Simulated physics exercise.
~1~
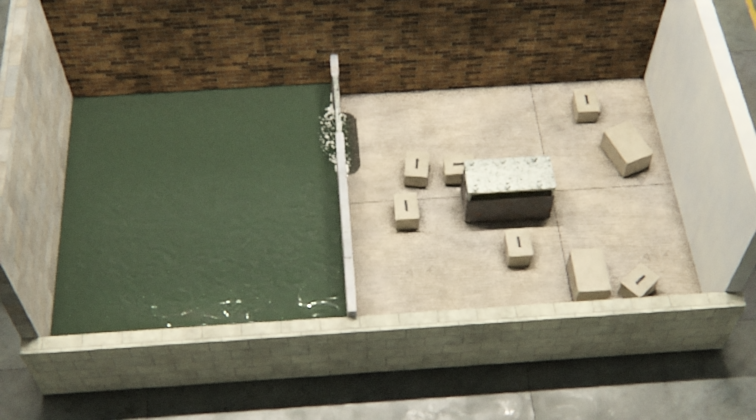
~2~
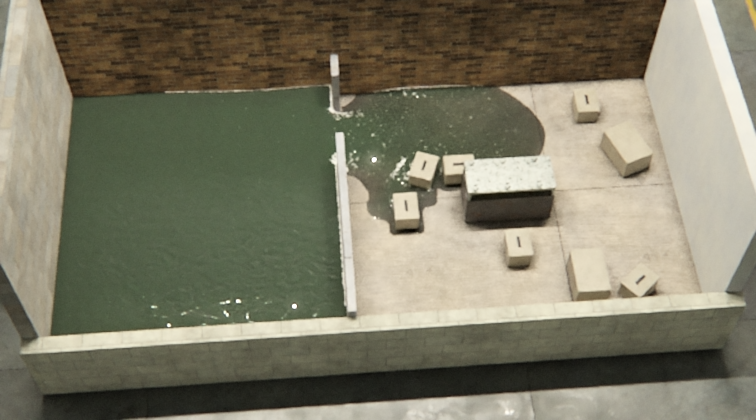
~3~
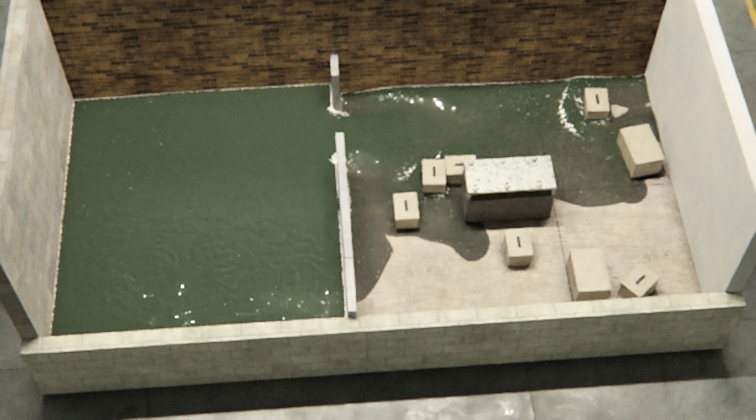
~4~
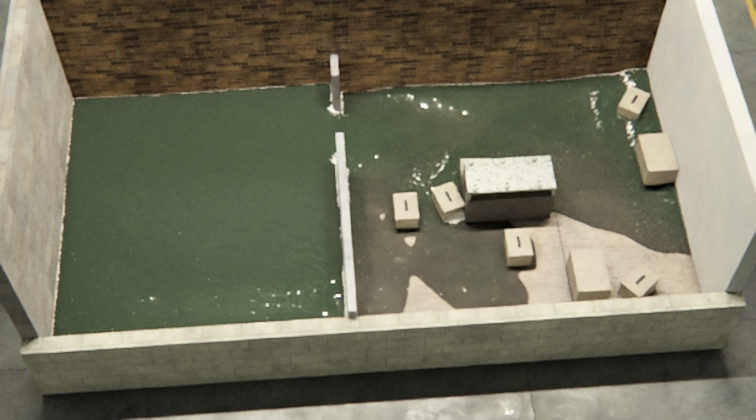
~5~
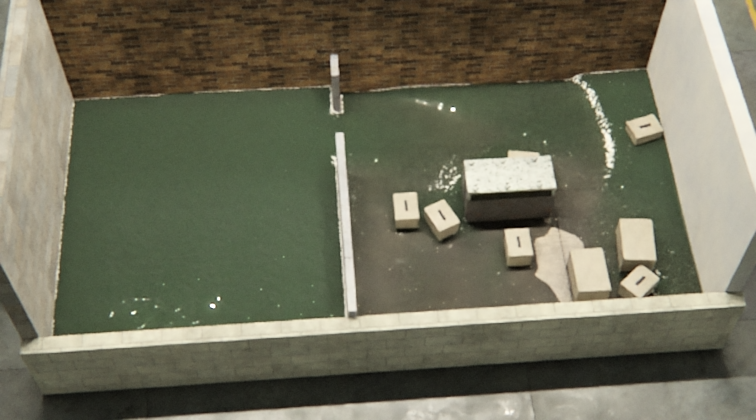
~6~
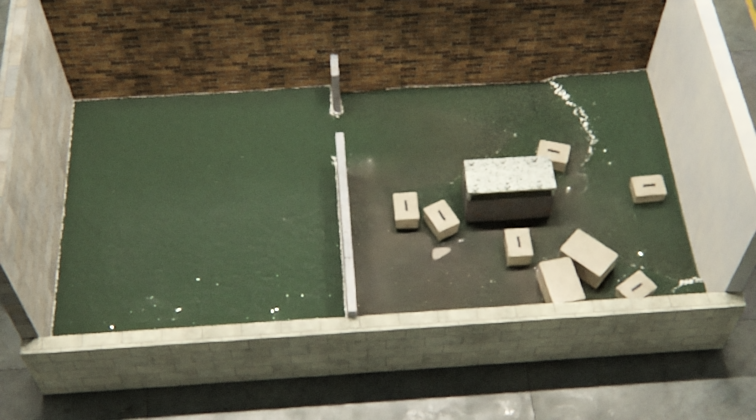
Divided basement from above, green water pouring through a gap in the partition, spreading rightward, shifting several pale boxes around a speckled-topped block.
